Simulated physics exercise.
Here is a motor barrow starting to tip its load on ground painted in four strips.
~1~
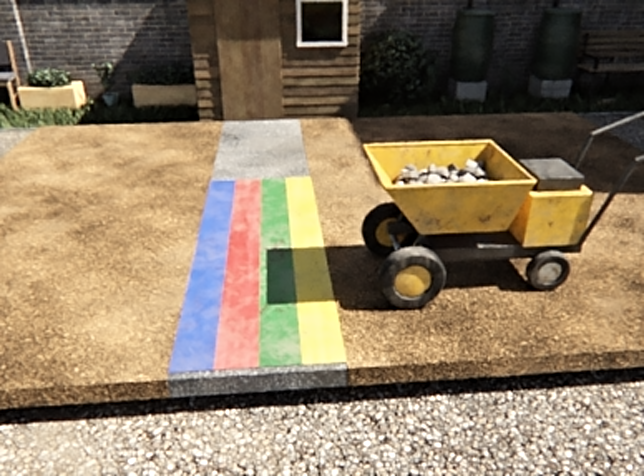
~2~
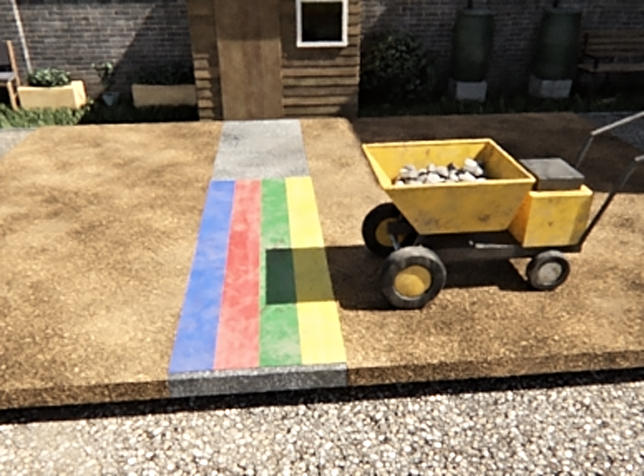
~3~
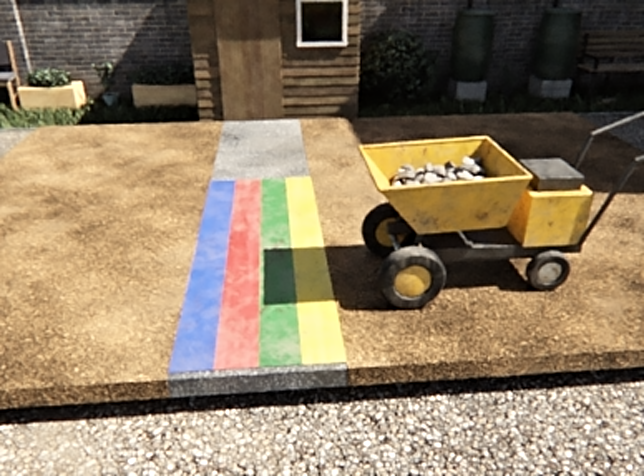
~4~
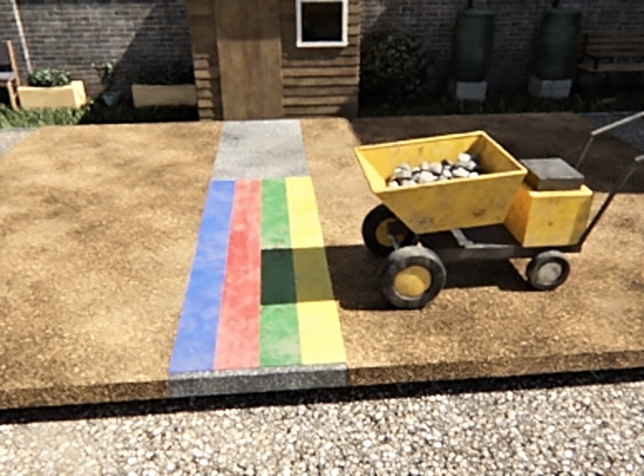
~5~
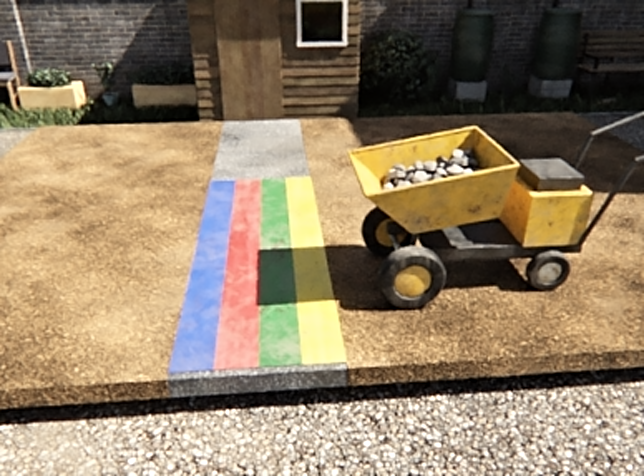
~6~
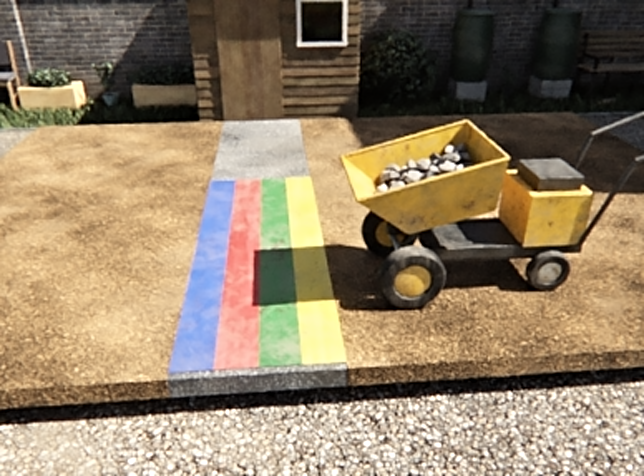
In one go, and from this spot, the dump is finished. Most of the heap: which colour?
Colour: Green.
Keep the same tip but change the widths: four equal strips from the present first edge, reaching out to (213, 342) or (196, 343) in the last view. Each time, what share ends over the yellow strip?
About 0 % and 0 %.
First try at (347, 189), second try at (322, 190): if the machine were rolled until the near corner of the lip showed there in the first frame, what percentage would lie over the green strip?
Some 10 in a hundred, then some 0 in a hundred.
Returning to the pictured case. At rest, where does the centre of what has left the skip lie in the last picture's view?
Close to (264, 277) in the last view.
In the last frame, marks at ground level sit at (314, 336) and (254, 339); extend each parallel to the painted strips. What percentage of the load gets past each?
Respectively 80 and 30 percent.
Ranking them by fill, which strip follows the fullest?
Just behind the leader sits the strip in red.
Soon after the last picture, skip tipped steeply; all in the skip.
A little later, skip tipped right over; nearly all in the skip; a stray few over the yellow strip; a small part over the green strip.
Later still, skip tipped right over; about a quarter in the skip; a small part over the yellow strip; about a third over the green strip; about a quarter over the red strip; a small part over the blue strip; a stray few off the paint.
At rest, skip tipped right over; about a quarter in the skip; a small part over the yellow strip; about a third over the green strip; about a quarter over the red strip; a small part over the blue strip; a stray few off the paint.
